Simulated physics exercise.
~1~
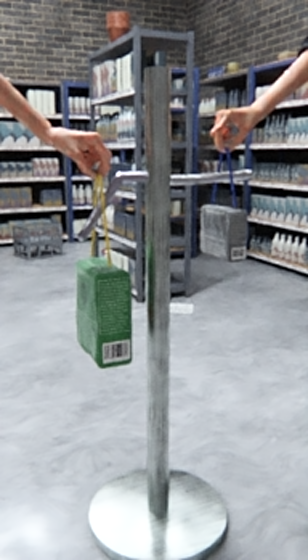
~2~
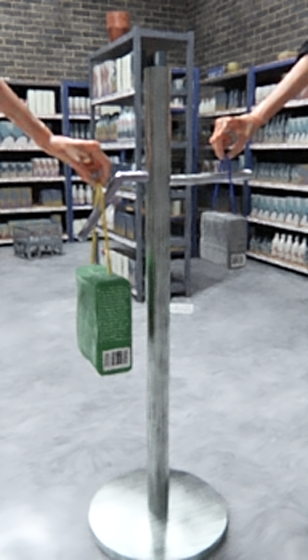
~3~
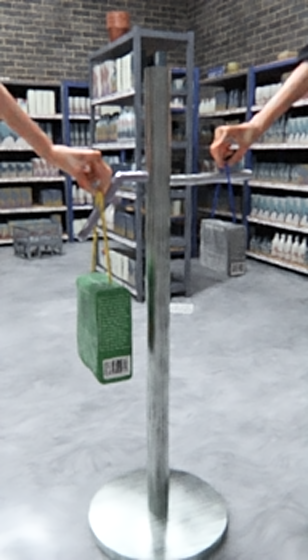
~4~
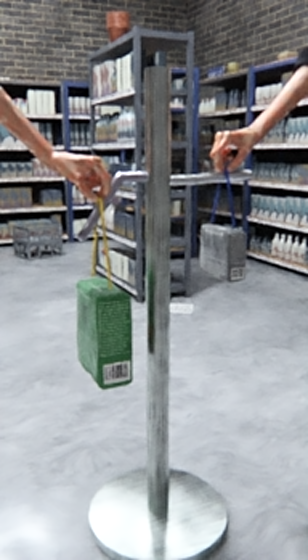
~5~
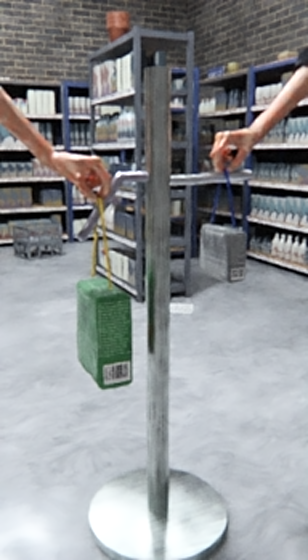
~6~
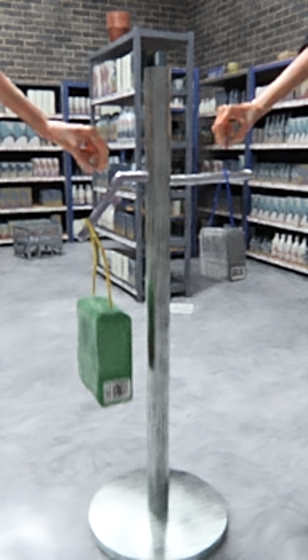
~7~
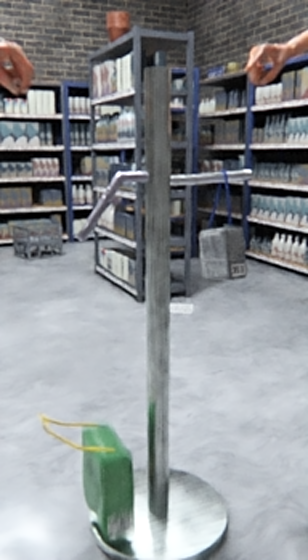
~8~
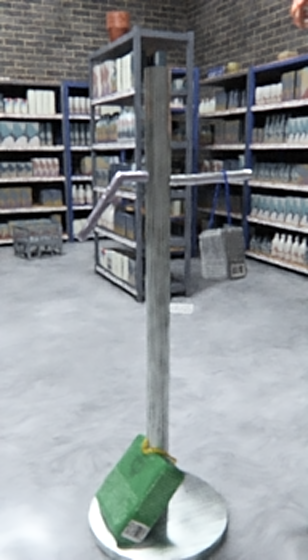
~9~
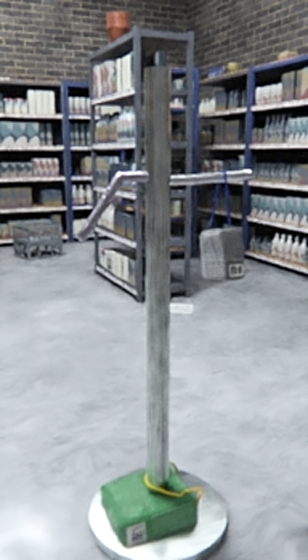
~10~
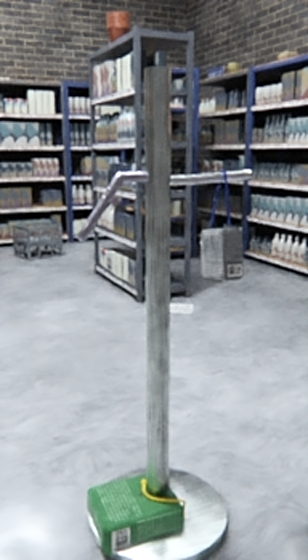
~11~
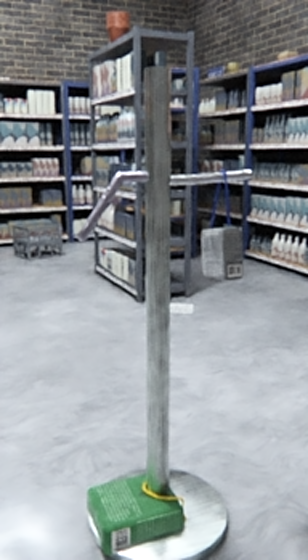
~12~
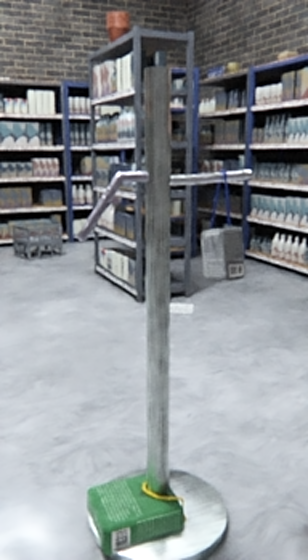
A green bag slid off the downward-bent left peg of a metal stand just after two hands hung it and a grey pouch and let go. It dropped to the base and toppled onto its side, while the pouch stayed hanging on the right.
